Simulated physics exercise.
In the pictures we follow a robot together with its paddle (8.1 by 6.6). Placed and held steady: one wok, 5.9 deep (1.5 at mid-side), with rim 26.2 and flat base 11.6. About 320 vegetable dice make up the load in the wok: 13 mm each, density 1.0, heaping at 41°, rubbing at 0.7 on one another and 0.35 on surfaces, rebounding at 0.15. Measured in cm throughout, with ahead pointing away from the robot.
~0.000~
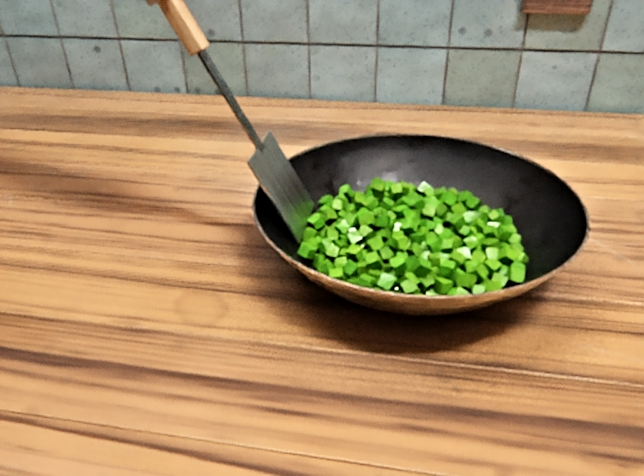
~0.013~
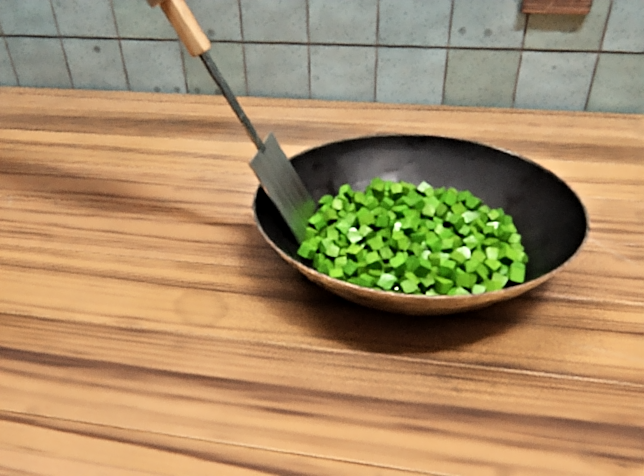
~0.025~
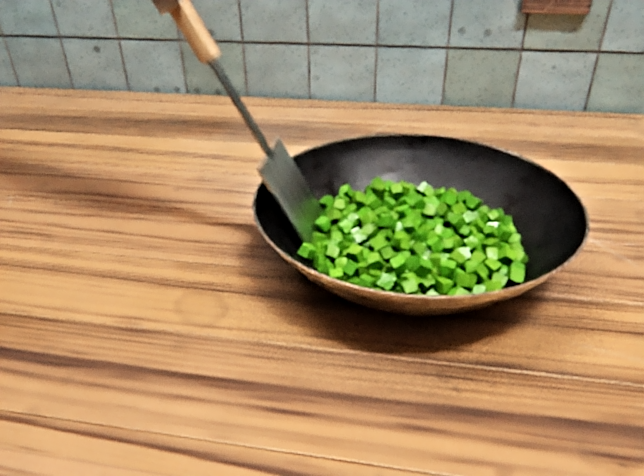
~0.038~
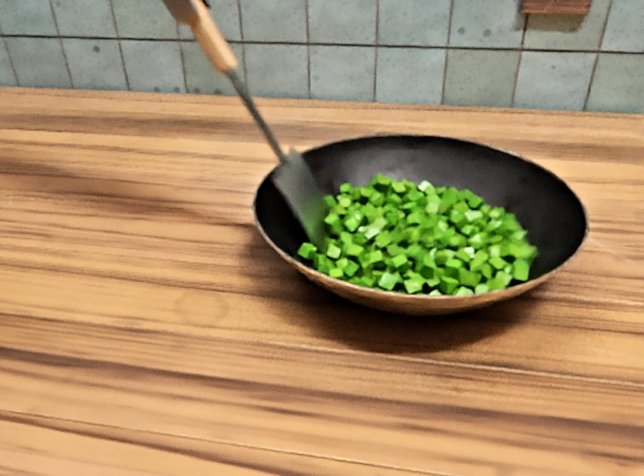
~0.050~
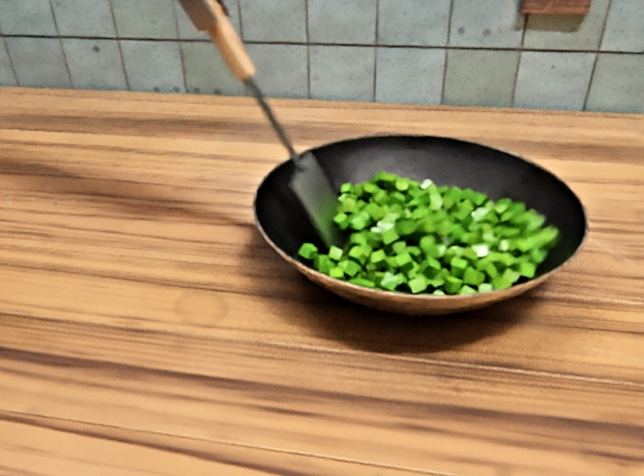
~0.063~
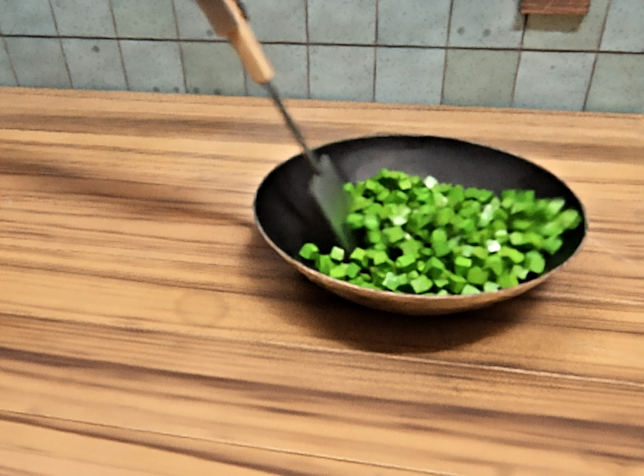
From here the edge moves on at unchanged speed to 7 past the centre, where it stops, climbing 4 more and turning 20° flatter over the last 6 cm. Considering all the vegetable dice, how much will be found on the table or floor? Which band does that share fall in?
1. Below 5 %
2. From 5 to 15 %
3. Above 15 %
Above 15 %.
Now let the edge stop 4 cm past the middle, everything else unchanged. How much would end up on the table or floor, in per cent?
Result: Approx. 10 %.
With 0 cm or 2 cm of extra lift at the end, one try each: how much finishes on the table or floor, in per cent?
Roughly 15 per cent, then 30 per cent.
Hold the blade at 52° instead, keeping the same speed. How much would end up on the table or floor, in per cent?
I'd put it at about 25 per cent.
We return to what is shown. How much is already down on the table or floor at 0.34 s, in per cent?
My estimate is roughly 15 %.
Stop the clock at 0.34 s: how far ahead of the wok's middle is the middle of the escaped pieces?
It sits close to 20 cm ahead of the middle.
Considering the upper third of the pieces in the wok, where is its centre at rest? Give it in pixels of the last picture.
Look near (522, 238).
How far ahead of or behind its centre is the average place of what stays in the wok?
Roughly 4.5 cm ahead.
After 0.09 s, sloping 62°, highest piece 9 above the table; 315 in the wok, 4 on the blade or in flight.
After 0.12 s, sloping 56°, highest piece 12 above the table; 305 in the wok, 14 on the blade or in flight.
After 0.34 s, sloping 42°, highest piece 12 above the table; 241 in the wok, 47 on the table or floor, 31 on the blade or in flight.
After 1.39 s, sloping 42°, highest piece 7 above the table; 241 in the wok, 78 on the table or floor.
At rest, 241 in the wok, 78 on the table or floor. That is 24 % on the table or floor.
